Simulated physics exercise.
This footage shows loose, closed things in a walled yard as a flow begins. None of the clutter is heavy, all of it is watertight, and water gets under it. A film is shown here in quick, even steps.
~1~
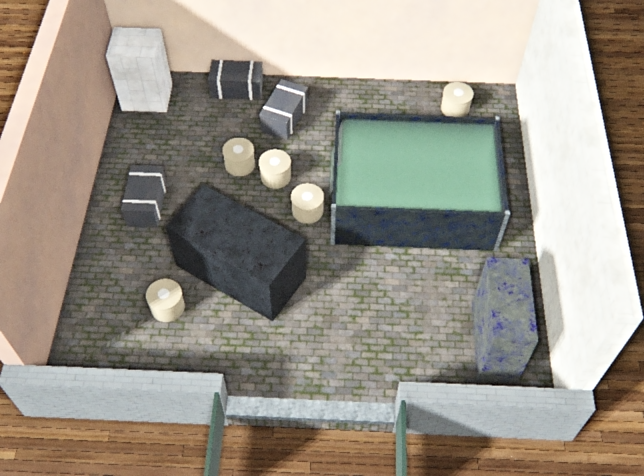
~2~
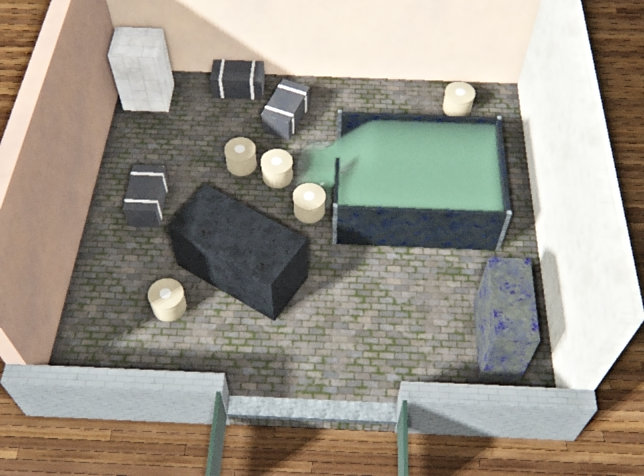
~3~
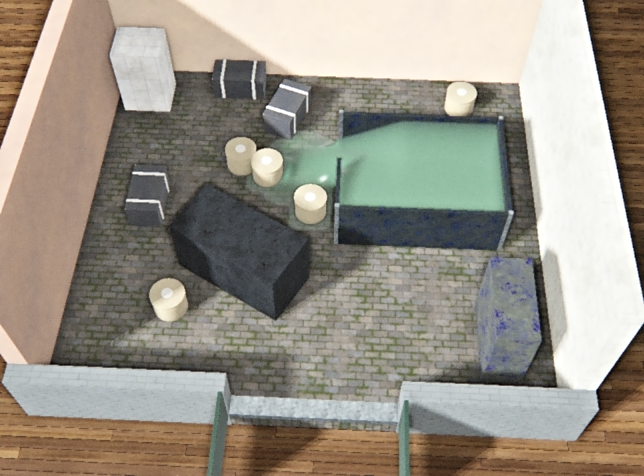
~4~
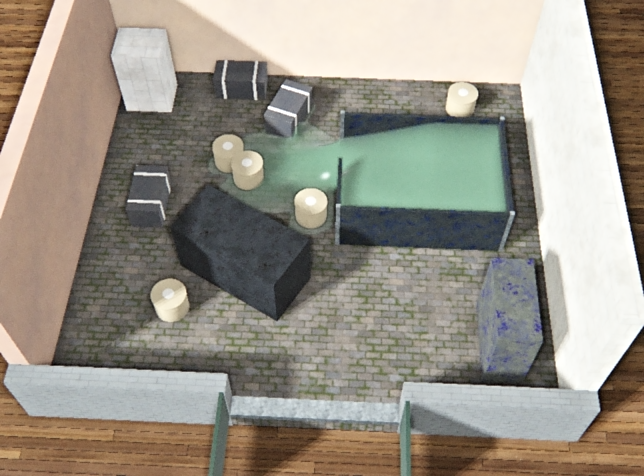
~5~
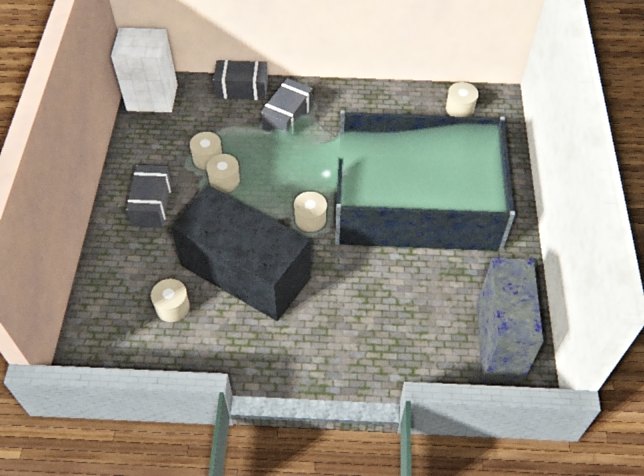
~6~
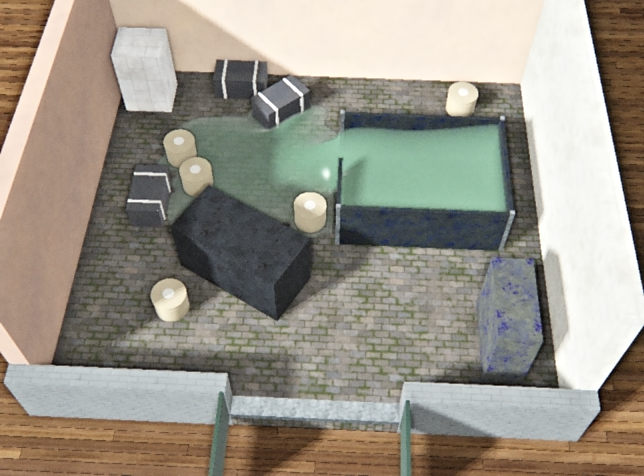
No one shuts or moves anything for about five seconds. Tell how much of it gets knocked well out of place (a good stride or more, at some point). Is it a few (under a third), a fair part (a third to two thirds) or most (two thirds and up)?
Most.
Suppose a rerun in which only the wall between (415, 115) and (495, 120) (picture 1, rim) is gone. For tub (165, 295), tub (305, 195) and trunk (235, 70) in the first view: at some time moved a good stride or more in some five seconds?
Outcome by item - short of that distance / short of that distance / displaced that far.
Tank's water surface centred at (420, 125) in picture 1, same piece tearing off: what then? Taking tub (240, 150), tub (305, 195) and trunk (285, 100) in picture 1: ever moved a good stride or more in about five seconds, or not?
Object by object, in turn: Travelled a good distance, lingered near its place, travelled a good distance.
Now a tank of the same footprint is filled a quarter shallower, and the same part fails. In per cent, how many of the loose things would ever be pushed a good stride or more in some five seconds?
Close to 50 in a hundred, give or take.
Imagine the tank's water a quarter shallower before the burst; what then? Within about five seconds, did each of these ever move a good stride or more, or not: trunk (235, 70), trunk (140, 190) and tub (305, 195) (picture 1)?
In the order you named them: Stayed within the threshold, went past the threshold, stayed within the threshold.
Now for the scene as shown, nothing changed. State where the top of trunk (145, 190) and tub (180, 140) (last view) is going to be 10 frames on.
(95, 200) and (113, 123).
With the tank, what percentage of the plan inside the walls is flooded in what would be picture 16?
My answer would be close to 45 per cent.
A moment on, 2 of 8 are well off their spots; 1 afloat.
Next, 4 of 8 are well off their spots; 5 afloat.
Later, 5 of 8 are well off their spots; 4 afloat.
In the end, 5 of 8 are well off their spots, and 6 have been at some point; 6 afloat.
